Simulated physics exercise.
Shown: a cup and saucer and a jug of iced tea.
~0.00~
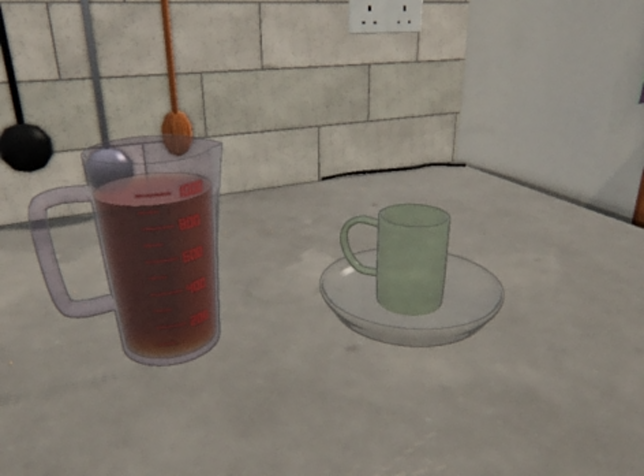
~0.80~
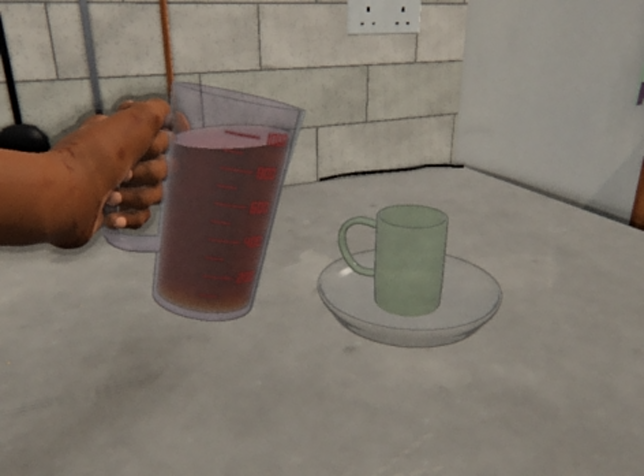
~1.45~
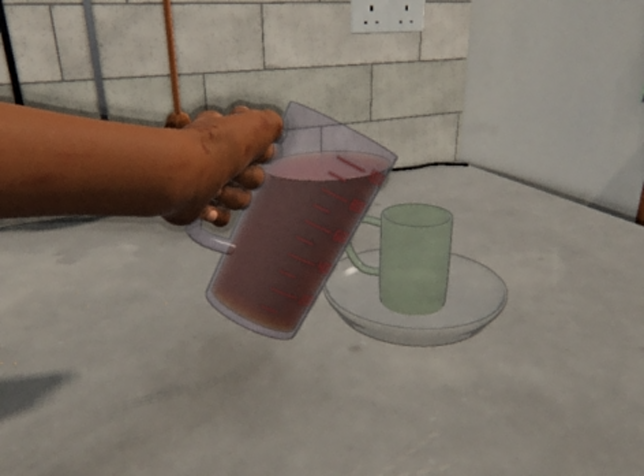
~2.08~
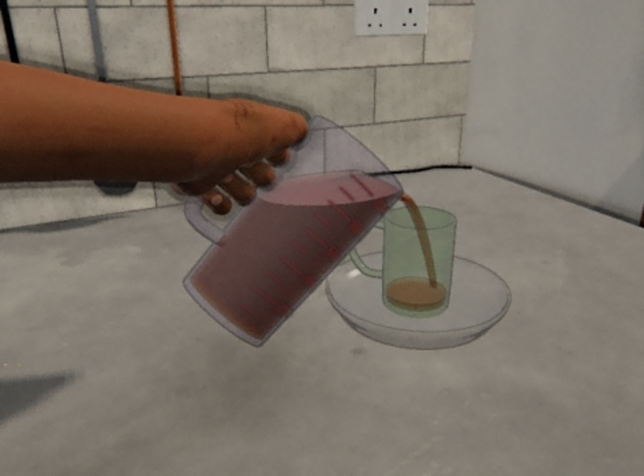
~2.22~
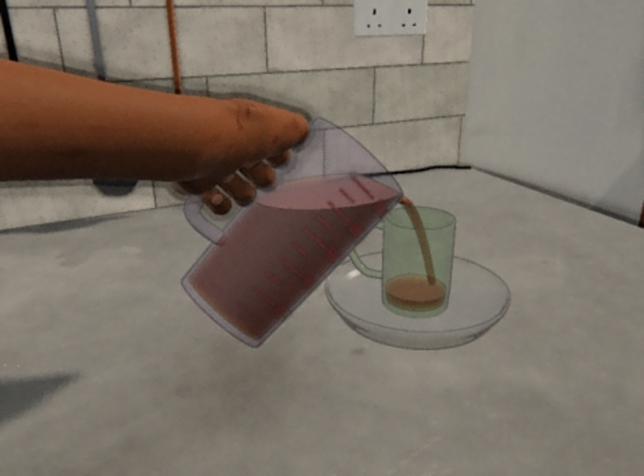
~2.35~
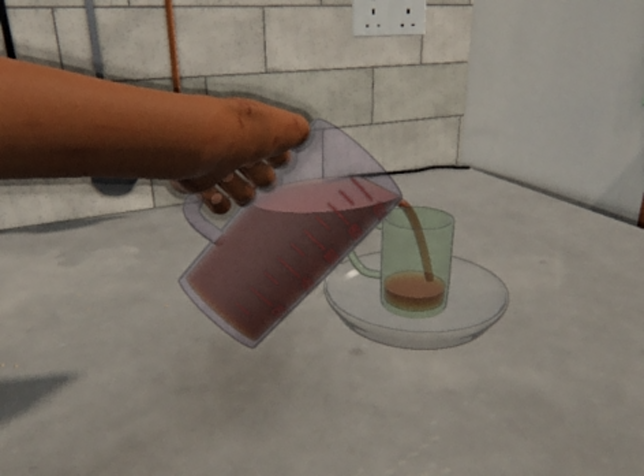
On a grey countertop against a pale tiled wall, a clear jug of reddish-brown liquid stands left of an empty green cup on a saucer. A hand lifts the jug by its handle, moves it right and tilts it, and a thin brown stream runs into the cup, covering its bottom.
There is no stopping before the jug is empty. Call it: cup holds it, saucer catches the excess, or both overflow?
Both overflow.
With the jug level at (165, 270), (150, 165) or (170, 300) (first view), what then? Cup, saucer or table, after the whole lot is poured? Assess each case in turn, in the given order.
In turn: Reaches the saucer, on to the top, no farther than the cup.
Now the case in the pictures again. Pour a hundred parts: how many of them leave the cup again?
70 %, more or less.
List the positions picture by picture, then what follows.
At the start; jug (161, 246) about three quarters full; cup (412, 256) empty; saucer (466, 329) dry, in the first picture.
A hand has the jug; jug about three quarters full, surface at (231, 137); cup (410, 256) empty, in the second picture.
The jug is tipped; jug (298, 221) tipped 30° with all of its load; cup (415, 255) empty, in the third picture.
The stream is running; jug (293, 231) tipped 45° with nearly all of its load; cup nearly empty, surface at (416, 291), in the fourth picture.
The stream is running; jug (293, 232) tipped 50° with nearly all of its load; cup (417, 258) nearly empty, in the fifth picture.
The stream is running; jug (291, 233) tipped 50° with nearly all of its load; cup nearly empty, surface at (414, 284); saucer (470, 332) dry, in the sixth picture.
Around 7.0 s, the cup is full to the brim; the saucer is wet, with room to spare.
Around 10.7 s, the cup is full to the brim; the saucer is full and running over.
Around 13.8 s, the cup is full to the brim; the saucer is full and running over.
